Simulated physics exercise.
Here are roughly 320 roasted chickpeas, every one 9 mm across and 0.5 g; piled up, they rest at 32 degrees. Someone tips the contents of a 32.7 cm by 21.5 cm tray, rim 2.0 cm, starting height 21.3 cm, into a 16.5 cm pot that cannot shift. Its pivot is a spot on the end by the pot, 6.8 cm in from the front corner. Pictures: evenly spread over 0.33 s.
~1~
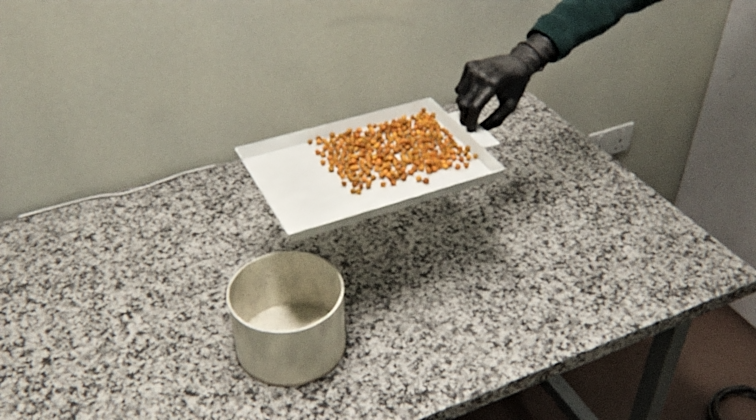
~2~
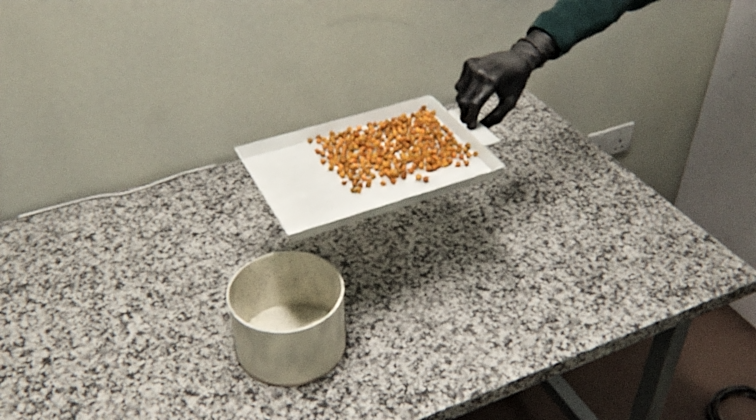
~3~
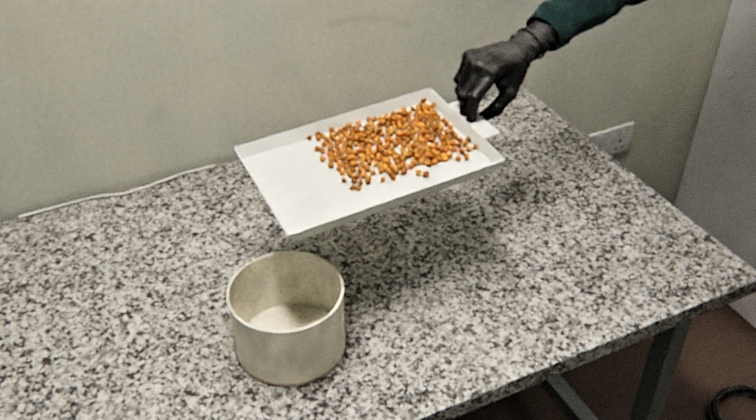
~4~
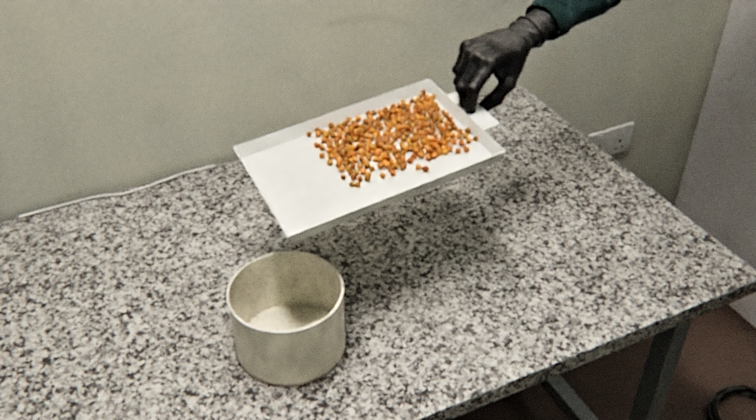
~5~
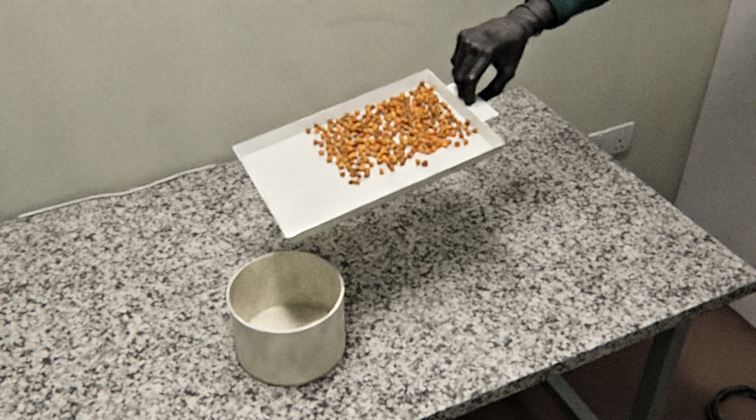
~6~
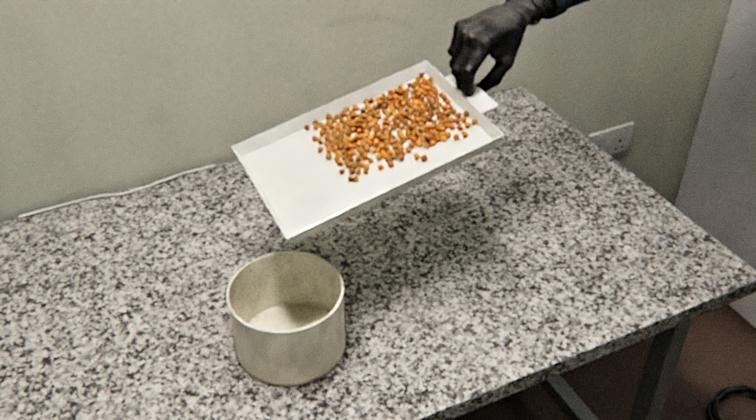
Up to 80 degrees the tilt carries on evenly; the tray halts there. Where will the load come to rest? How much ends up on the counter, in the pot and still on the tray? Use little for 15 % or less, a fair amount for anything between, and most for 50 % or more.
Left on the tray - little; counter - a fair amount; pot - most.
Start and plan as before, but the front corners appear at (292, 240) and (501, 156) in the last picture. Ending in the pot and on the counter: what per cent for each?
Pot: 60, counter: 35.
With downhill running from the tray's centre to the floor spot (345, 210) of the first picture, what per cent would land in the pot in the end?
Around 85 percent of them.
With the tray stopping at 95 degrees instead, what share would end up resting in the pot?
In that case it comes to about 70 in a hundred.
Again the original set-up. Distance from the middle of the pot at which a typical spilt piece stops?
I'd say close to 16 centimetres.
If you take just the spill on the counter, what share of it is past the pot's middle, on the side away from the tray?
Share past the middle: Roughly 90 percent.
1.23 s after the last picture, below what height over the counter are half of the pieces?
Height: Around 24 cm.
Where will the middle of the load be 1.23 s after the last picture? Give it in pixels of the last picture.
The load's centre is near (272, 193) at that time.
Then, 0.74 s after the last picture, tilt 44 degrees; the tray holds 100 %, the pot 0 %.
Then, 1.23 s after the last picture, tilt 65 degrees; the tray holds 90 %, the pot 5 %.
Then, 1.78 s after the last picture, tilt 80 degrees; the tray holds 65 %, the pot 20 %.
In the end, tray 5 %, counter 25 %, pot 70 %.
